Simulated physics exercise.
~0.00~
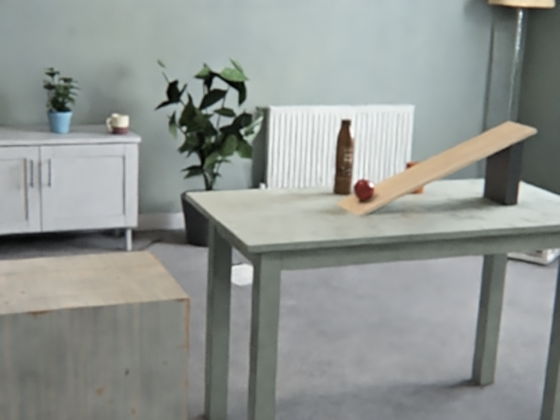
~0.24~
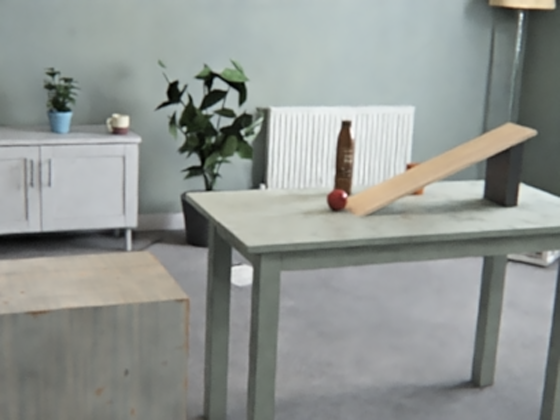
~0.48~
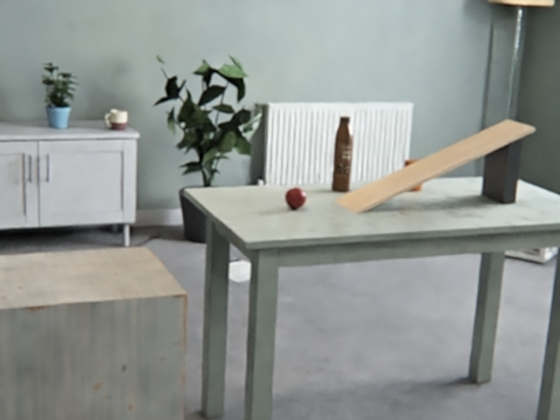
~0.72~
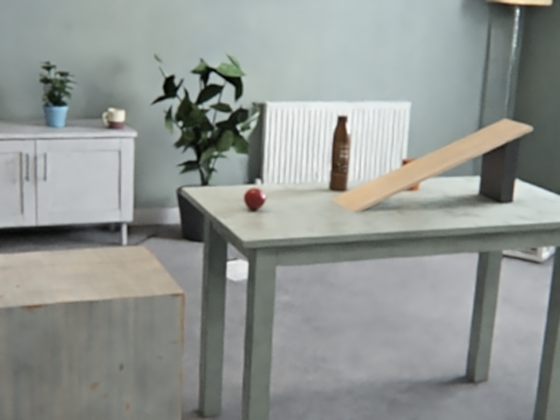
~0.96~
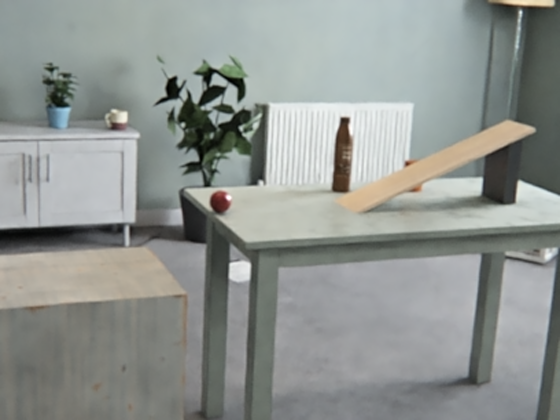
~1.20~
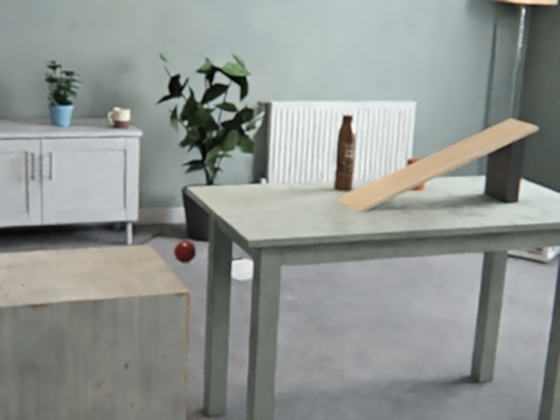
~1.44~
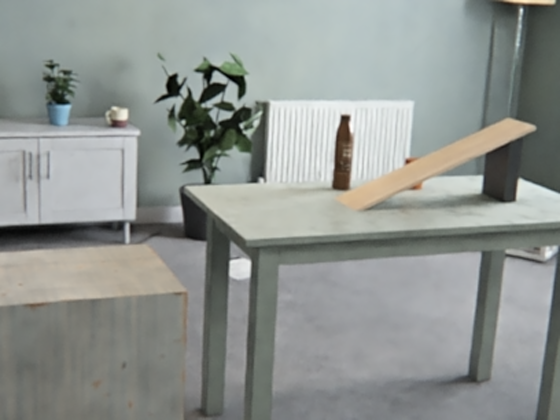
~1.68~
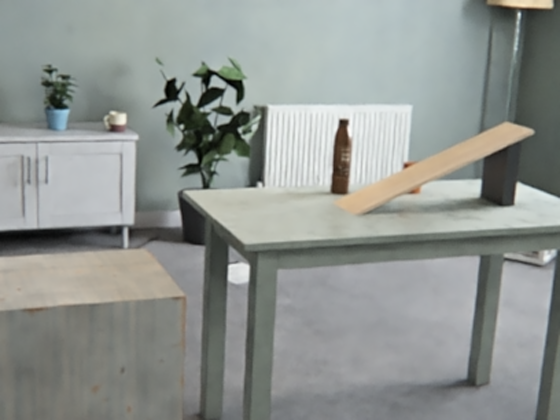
A small red apple rolls off the foot of a wooden ramp on a pale green table, seen from slightly above in a grey-walled room by a gently swaying camera. A brown bottle and a partly hidden orange jar stand behind the ramp, with a radiator, a leafy plant and a white cabinet beyond. The apple rolls left across the tabletop to its edge. It leaves the table and drops into the gap before a lower wooden block at left. It vanishes from view, while the bottle and jar remain in place.
